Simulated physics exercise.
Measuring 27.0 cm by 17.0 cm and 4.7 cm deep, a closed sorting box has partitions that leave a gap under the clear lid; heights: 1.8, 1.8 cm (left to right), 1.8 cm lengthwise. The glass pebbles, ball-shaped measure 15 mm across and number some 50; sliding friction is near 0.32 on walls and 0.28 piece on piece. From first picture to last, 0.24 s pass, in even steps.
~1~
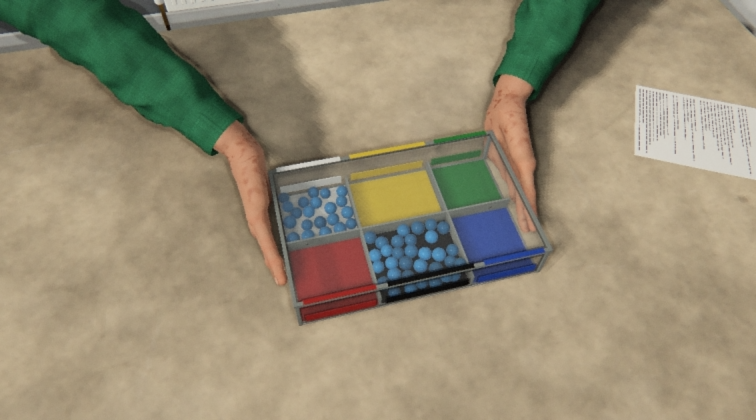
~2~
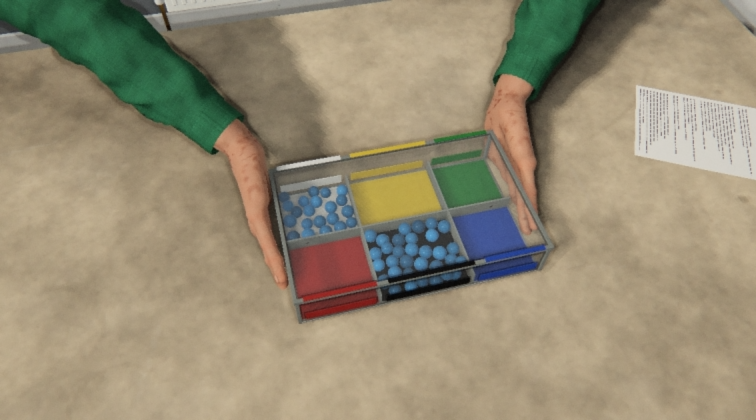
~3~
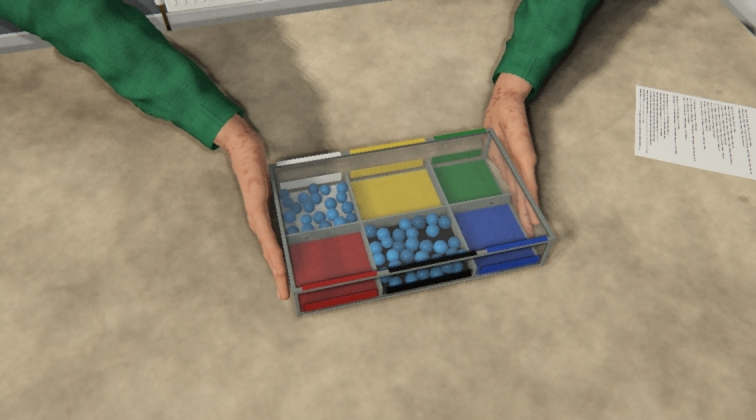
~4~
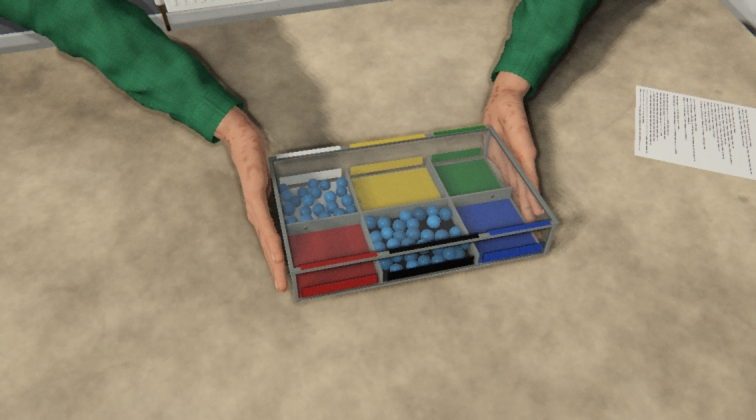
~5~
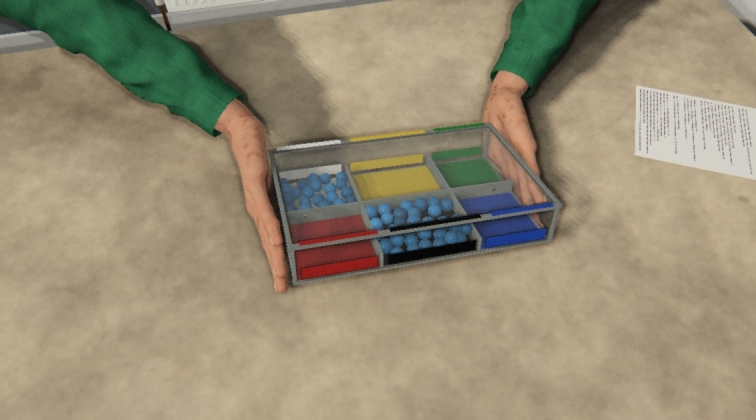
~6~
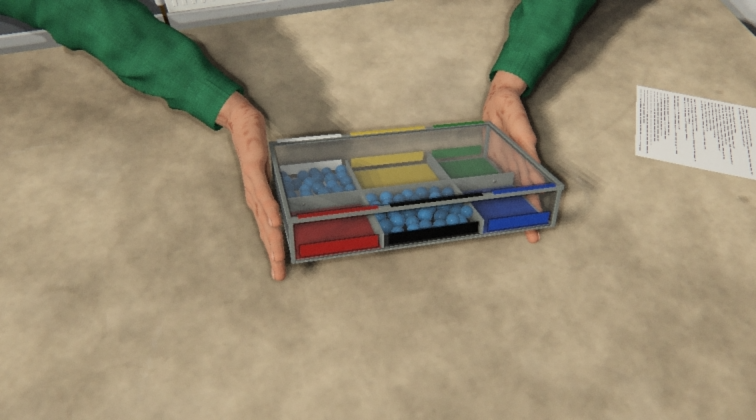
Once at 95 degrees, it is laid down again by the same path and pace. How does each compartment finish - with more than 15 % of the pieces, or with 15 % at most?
Red: At most 15 %, blue: At most 15 %, green: More than 15 %, yellow: More than 15 %, white: More than 15 %, black: At most 15 %.
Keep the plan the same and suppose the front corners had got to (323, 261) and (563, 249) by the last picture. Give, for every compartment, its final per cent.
Per cent at the finish: Red 0, blue 75, green 15, yellow 0, white 0, black 10.
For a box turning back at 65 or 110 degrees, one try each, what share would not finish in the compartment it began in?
I'd expect close to 0 and then close to 70 per cent.
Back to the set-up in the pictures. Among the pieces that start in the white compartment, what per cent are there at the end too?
Some 80 per cent.
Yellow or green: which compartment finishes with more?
The yellow compartment.
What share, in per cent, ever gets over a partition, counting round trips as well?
The share is close to 65 percent.
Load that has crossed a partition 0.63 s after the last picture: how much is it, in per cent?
At that instant it's around 20 per cent.
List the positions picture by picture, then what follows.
Box tilt 0 degrees, front corners at (297, 304) and (547, 249); white 40 %, black 60 %, in the first frame.
Box tilt 1 degrees, front corners at (297, 300) and (548, 246), in the second frame.
Box tilt 5 degrees, front corners at (296, 290) and (551, 237), lowest corner right back, in the third frame.
Box tilt 11 degrees, front corners at (294, 270) and (553, 222), lowest corner right back, in the fourth frame.
Box tilt 18 degrees, front corners at (292, 246) and (556, 205), lowest corner right back, in the fifth frame.
Box tilt 24 degrees, front corners at (291, 219) and (558, 186), lowest corner right back; white 40 %, black 60 %, in the sixth frame.
Then, 0.63 s after the last picture, tilt 94 degrees; blue 5 %, yellow 15 %, white 40 %, black 40 %.
Then, 1.05 s after the last picture, tilt 40 degrees; green 25 %, yellow 40 %, white 30 %, black 5 %.
Then, 1.56 s after the last picture, tilt 0 degrees; green 25 %, yellow 40 %, white 30 %, black 5 %.
In the end, red 0 %, blue 0 %, green 25 %, yellow 40 %, white 30 %, black 5 %.
